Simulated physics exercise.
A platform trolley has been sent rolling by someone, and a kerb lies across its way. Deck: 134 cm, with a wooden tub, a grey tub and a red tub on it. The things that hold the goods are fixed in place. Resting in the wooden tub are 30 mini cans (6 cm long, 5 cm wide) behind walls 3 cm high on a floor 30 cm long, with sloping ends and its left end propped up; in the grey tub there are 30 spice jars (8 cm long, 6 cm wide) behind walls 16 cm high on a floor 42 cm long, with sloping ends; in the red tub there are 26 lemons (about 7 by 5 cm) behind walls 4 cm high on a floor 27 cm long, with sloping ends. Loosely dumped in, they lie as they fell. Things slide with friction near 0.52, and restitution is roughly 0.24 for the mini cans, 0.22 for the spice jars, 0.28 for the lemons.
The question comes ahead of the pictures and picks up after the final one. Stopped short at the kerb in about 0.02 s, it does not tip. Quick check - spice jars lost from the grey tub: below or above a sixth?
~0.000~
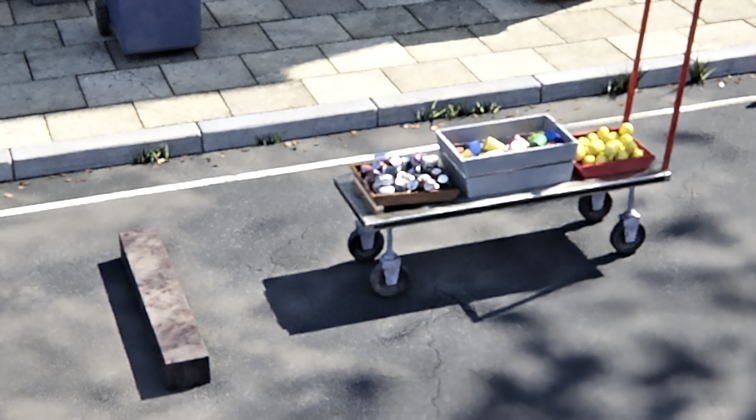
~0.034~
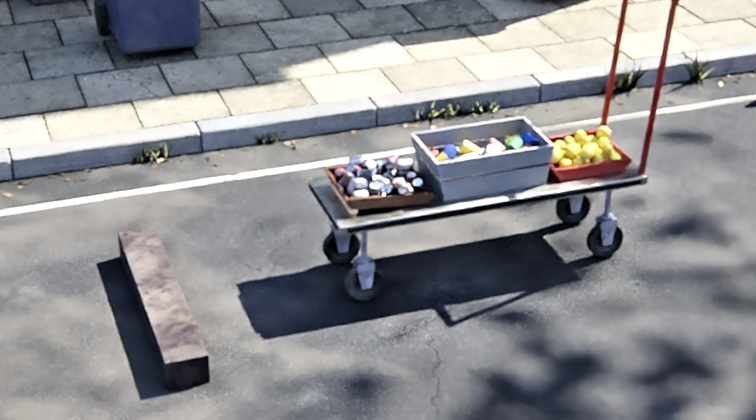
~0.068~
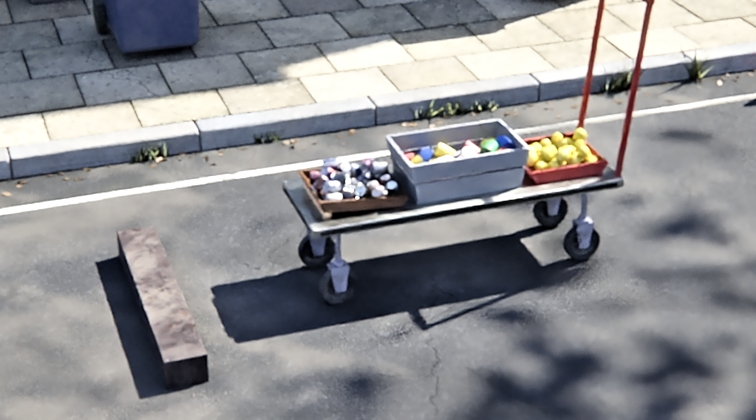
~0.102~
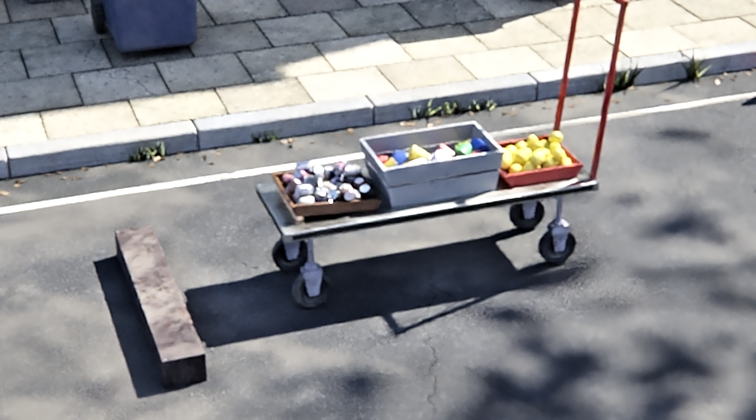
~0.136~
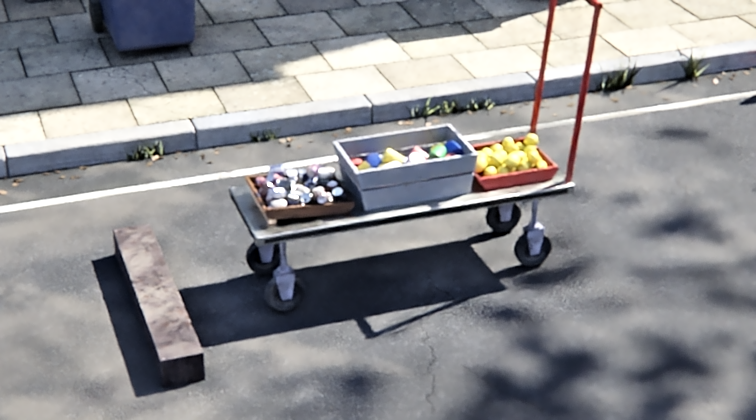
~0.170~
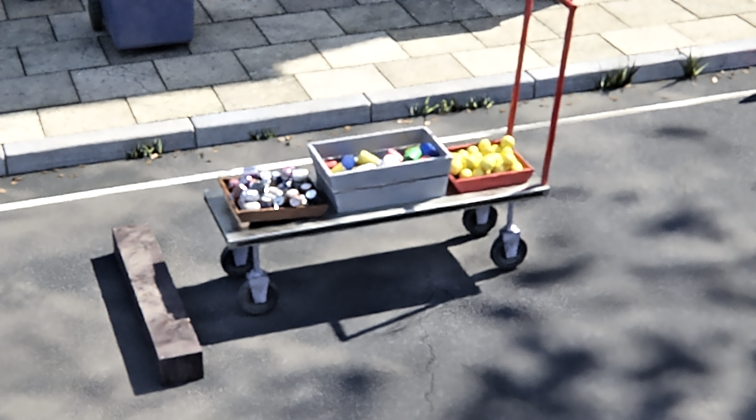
Below a sixth.
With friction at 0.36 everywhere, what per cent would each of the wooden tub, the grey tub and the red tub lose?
Wooden tub 60%, grey tub 10%, red tub 20%.
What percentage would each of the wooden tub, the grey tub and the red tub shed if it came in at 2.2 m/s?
In that case the wooden tub sheds 40 per cent of its load, the grey tub 0 per cent, and the red tub 10 per cent.
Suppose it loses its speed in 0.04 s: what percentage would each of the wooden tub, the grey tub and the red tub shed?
You'd end up with wooden tub at 60 %, grey tub at 0 % and red tub at 20 %.
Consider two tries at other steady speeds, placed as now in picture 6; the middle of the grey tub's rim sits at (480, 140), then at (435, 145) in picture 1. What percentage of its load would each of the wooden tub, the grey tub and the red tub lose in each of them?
Try by try, the wooden tub would lose 40 then 10 per cent, the grey tub 0 then 0 per cent, and the red tub 10 then 0 per cent.
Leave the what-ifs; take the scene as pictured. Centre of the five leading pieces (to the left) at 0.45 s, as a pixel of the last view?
I'd say near (106, 161).
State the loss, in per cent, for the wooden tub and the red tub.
I'd estimate wooden tub near 65 and red tub near 20 per cent.
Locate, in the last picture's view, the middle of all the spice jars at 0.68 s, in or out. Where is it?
Roughly (301, 185).
After 0.23 s, the wheels strike.
After 0.33 s, the wooden tub is down by 8 of 30, the grey tub has all 30 and the red tub has all 26.
After 0.45 s, the wooden tub is down by 17 of 30, the grey tub is down by 1 of 30 and the red tub is down by 3 of 26.
After 0.68 s, the wooden tub is down by 19 of 30, the grey tub is down by 1 of 30 and the red tub is down by 5 of 26.
Outcome (at 1.19 s), the wooden tub is down by 19 of 30, the grey tub is down by 2 of 30 and the red tub is down by 5 of 26. Asked share, 2 of 30, 7 per cent.
